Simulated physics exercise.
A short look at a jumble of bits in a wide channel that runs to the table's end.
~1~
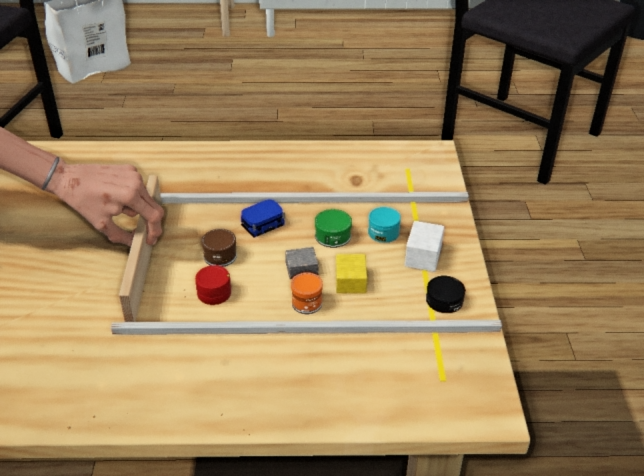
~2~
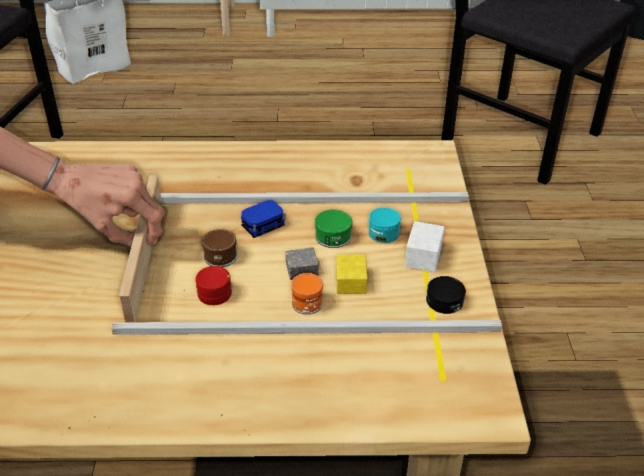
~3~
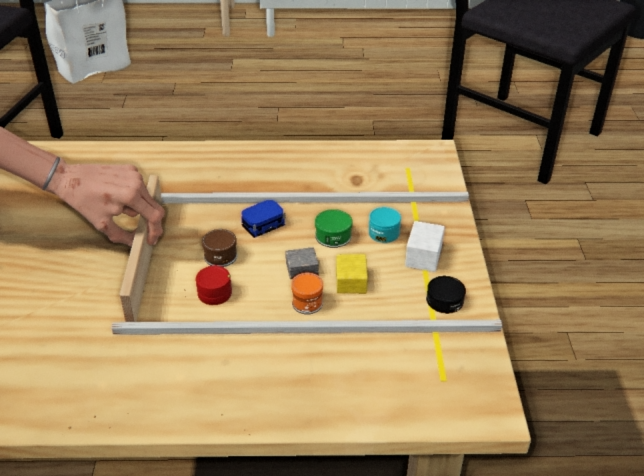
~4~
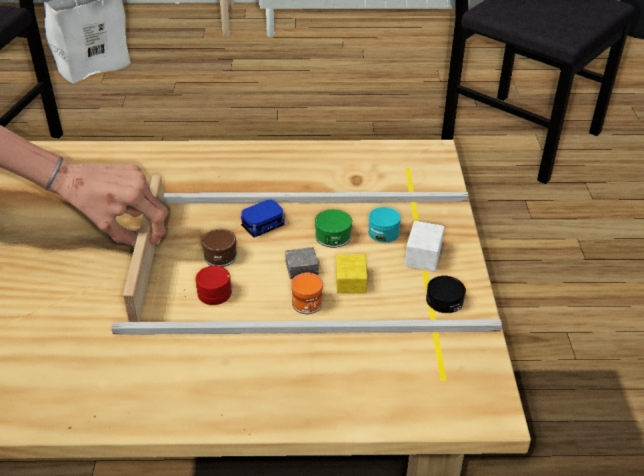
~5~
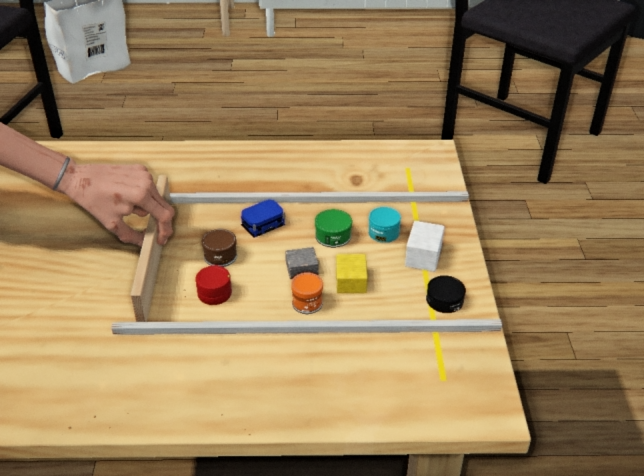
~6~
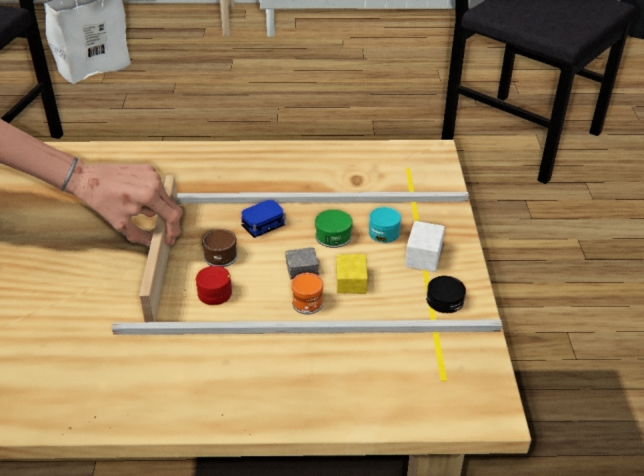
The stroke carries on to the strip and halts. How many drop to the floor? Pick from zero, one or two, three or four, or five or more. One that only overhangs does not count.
Outcome: The number that fall off is one or two.
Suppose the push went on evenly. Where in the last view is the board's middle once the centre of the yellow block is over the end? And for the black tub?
About (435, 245), and (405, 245) for the other.
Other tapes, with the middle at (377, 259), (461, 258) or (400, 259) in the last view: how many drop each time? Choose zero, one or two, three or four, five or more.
Taking them in turn, none; at least five; none.
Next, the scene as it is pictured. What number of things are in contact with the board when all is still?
The number is 4.
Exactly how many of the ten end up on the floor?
In all, 2 of them.
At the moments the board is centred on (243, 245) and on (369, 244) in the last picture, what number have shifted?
3 and 10.
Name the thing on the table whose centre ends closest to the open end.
That is the white block.
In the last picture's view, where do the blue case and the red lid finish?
First (435, 210), then (446, 283).
Early on, none off yet; black tub at rest near (446, 294); white block at rest near (425, 246); turquoise tub at rest near (385, 225).
A while later, none off yet; black tub at rest near (446, 294); white block at rest near (426, 246); turquoise tub travelled about its own width near (417, 222).
Finally, the number that fall off is one or two; lost, turquoise tub and black tub.
